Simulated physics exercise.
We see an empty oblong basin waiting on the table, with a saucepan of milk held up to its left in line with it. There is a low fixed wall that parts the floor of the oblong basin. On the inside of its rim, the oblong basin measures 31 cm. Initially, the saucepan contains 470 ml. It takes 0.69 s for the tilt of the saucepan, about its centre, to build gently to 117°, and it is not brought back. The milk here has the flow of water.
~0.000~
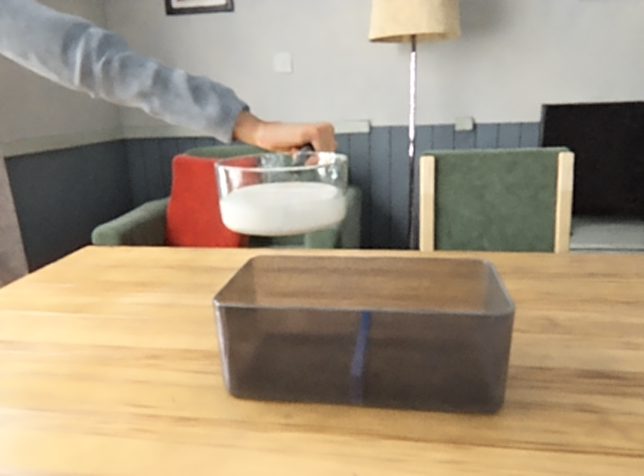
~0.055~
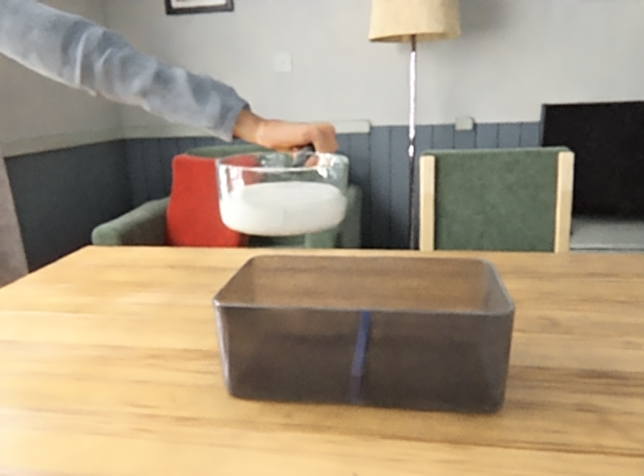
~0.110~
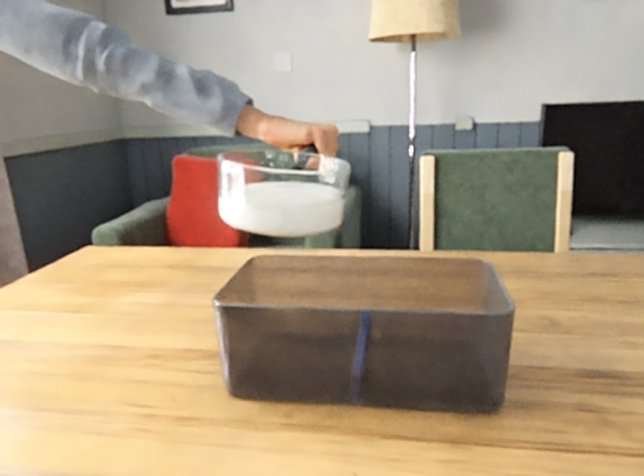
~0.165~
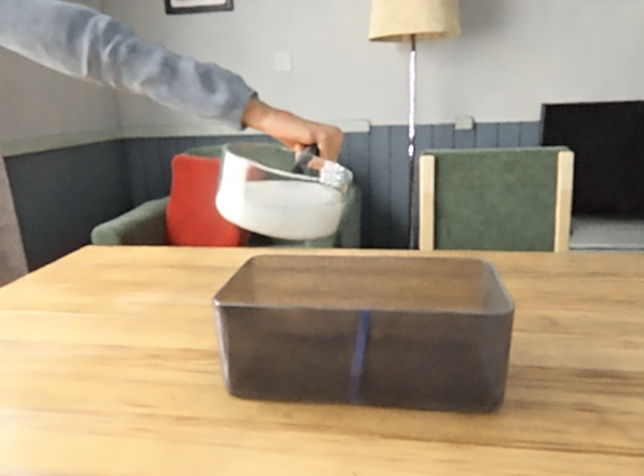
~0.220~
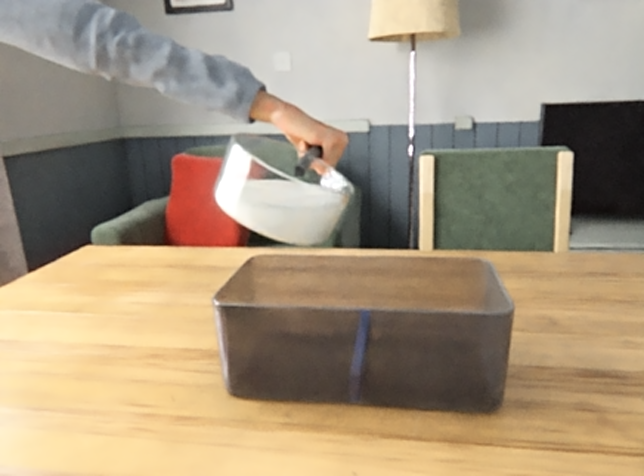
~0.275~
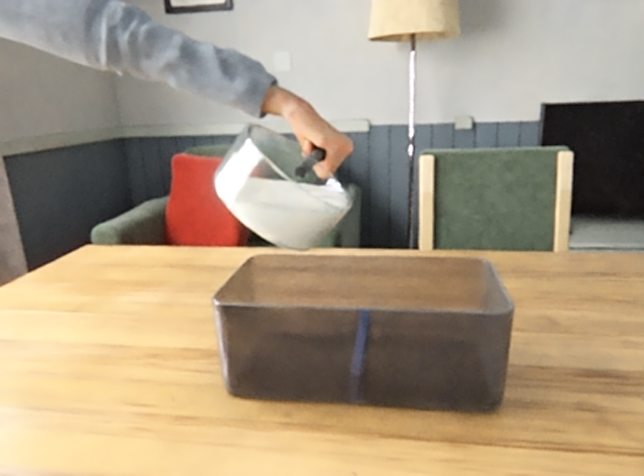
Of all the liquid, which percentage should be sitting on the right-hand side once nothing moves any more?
Around 55 per cent should be sitting there.
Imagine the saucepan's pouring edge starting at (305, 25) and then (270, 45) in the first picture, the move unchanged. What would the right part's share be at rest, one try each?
It comes to 45 per cent, and then 10 per cent.
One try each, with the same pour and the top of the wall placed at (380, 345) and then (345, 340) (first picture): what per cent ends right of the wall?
One try each: Around 35 percent and then around 65 percent.
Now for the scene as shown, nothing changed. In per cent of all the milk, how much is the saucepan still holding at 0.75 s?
Around 2 in a hundred.
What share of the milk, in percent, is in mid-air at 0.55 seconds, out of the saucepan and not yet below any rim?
Near 18 per cent at that moment.
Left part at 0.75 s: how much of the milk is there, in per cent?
The left part holds some 38 per cent.
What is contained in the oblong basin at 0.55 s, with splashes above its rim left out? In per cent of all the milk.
Around 62%.
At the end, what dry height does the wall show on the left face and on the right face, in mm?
On the left it's about 26 mm; on the right, about 22 mm.
Then, 0.55 s in, the tilt is 106° and 19 per cent is still to pour, 16 is left of the wall and 46 right of it.
Then, 0.75 s in, the tilt is 117° and 2 per cent is still to pour, 38 is left of the wall and 56 right of it.
Then, 0.96 s in, the tilt is 117° and 0 per cent is still to pour, 44 is left of the wall and 55 right of it.
Then, 1.19 s in, the tilt is 117° and 0 per cent is still to pour, 44 is left of the wall and 55 right of it.
Finally, 44 per cent lies left of the wall, 55 right of it and 2 outside.
